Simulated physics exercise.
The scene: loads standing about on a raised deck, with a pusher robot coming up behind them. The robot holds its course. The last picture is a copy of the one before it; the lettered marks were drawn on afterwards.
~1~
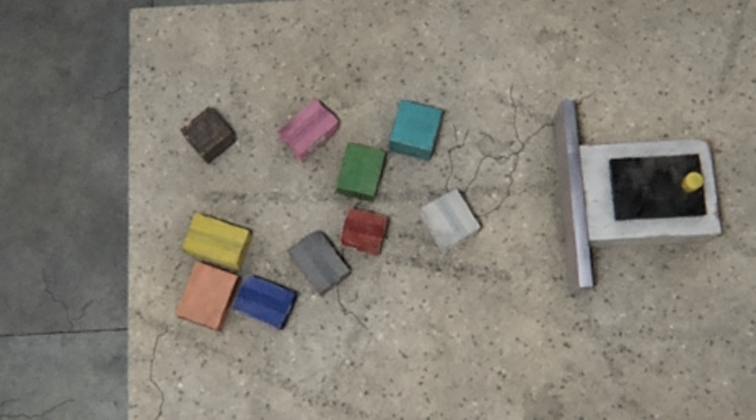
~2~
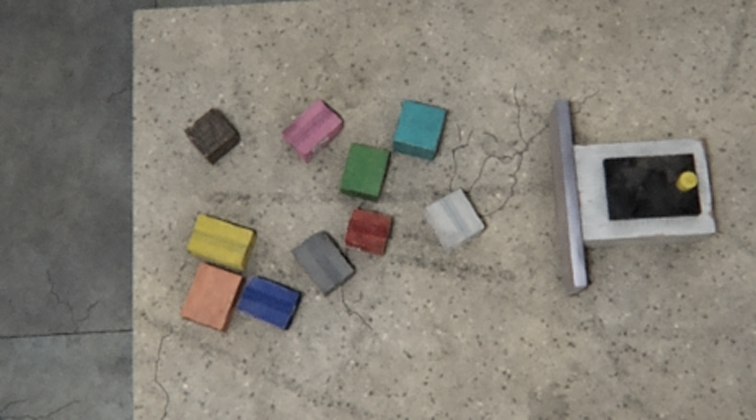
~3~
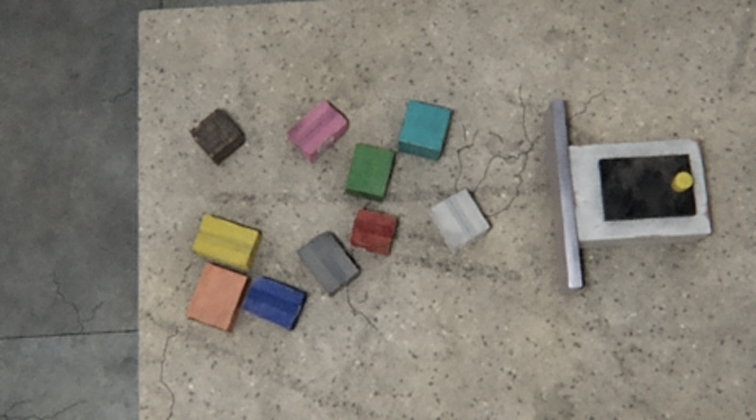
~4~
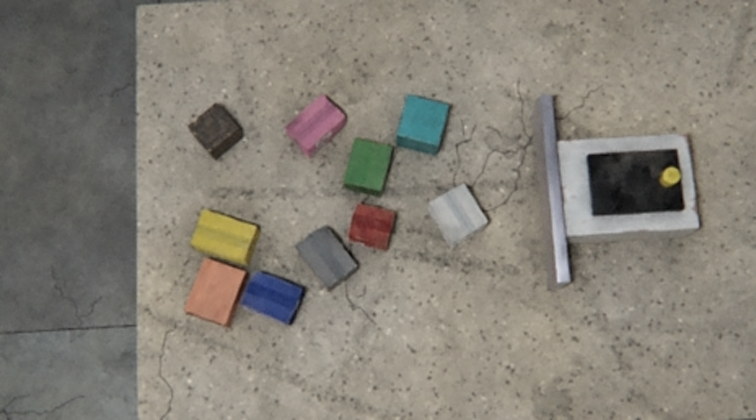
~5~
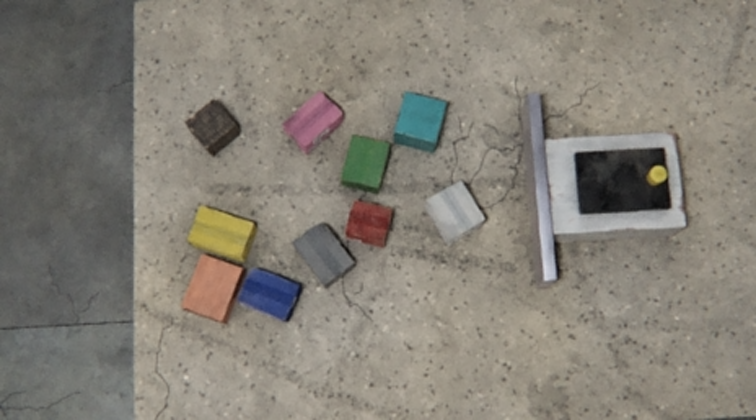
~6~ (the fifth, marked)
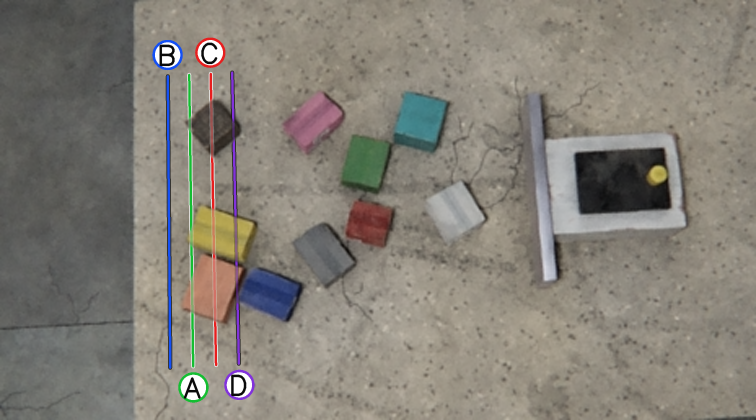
A pale pusher robot with a wide grey blade, a dark top panel and a yellow knob sits at the right of a speckled, cracked concrete deck, seen from above, with darker floor along the left. Ten loads lie scattered left of it: black, pink, turquoise, green, white, red, grey, yellow, orange and blue. The robot creeps left towards the unmoving loads while the view drifts slightly.
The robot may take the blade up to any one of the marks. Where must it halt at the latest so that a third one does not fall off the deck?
C is the last line within the limit.
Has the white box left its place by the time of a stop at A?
By then, yes.
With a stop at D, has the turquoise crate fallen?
No.
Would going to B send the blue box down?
No.
On the marked copy, A at (191, 216); B at (169, 217); C at (213, 215); D at (235, 214).
Following C. Soon after the start, robot (495, 187); turquoise crate (389, 126); grey box (320, 258).
Later, robot (376, 194); black crate (185, 128); yellow parcel (189, 243).
In the end, robot (284, 199); yellow parcel over the edge; black crate over the edge; two fallen.
As for the rest, A drops five; B drops six; D is within the limit but short.
